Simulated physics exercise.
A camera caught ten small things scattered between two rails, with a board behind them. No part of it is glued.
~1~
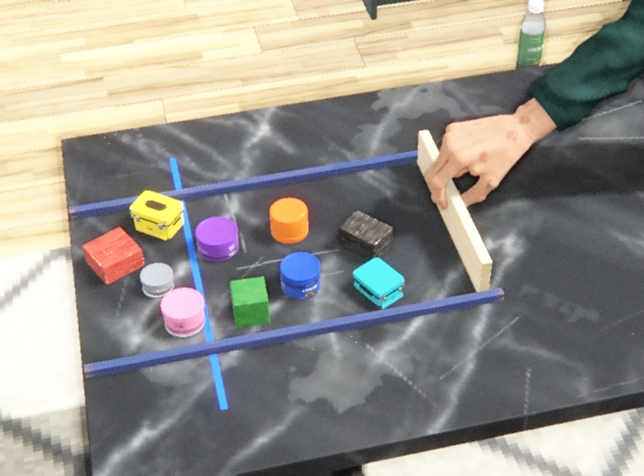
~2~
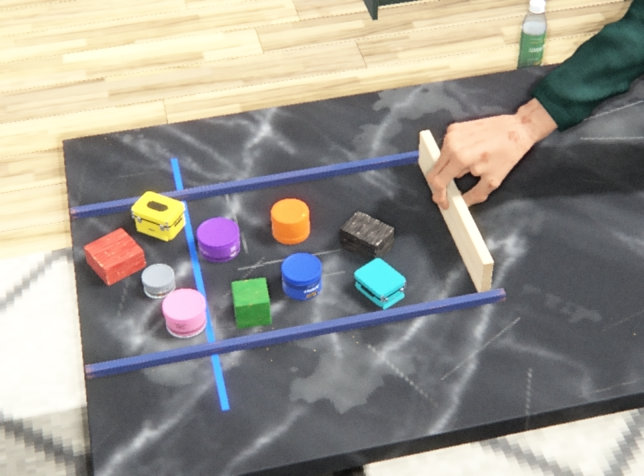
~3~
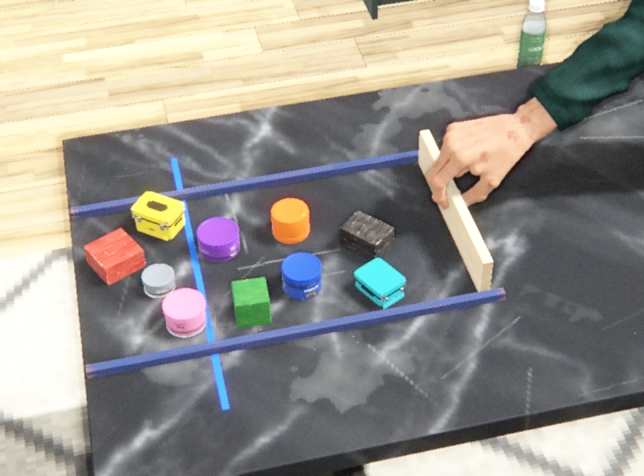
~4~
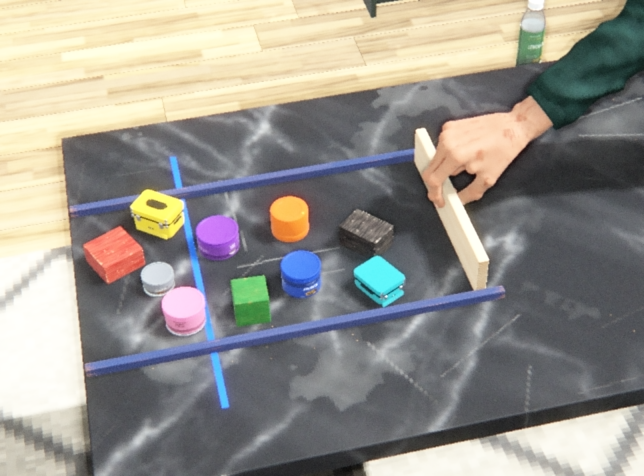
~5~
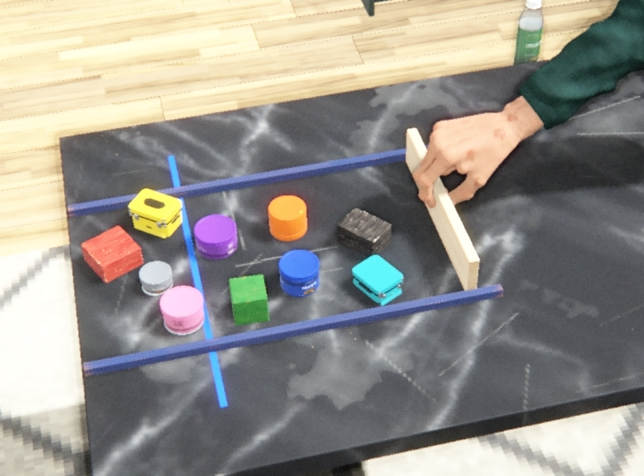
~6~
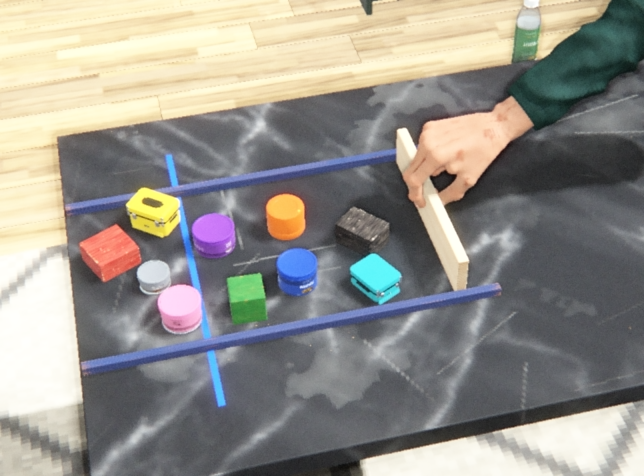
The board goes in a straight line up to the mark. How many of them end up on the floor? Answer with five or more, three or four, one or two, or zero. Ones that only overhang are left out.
The count that falls is zero.
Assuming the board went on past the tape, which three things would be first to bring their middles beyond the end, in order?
Order, earliest first: Red block, pink pot, grey tin.
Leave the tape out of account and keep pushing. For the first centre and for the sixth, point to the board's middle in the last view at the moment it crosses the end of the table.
In pixels, around (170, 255) followed by around (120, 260).
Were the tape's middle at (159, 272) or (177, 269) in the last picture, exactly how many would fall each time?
1 and 0.
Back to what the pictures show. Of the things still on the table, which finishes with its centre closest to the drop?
The red block.
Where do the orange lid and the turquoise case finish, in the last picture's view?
The orange lid settles near (168, 233); as for the turquoise case, near (186, 310).
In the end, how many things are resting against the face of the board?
Well, it touches 3.
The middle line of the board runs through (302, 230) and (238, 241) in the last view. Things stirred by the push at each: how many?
First 5, then 7.
Soon after, none off yet; red block at rest near (110, 253); grey tin at rest near (154, 278); yellow case at rest near (155, 213).
At rest, the number that fall off is zero.
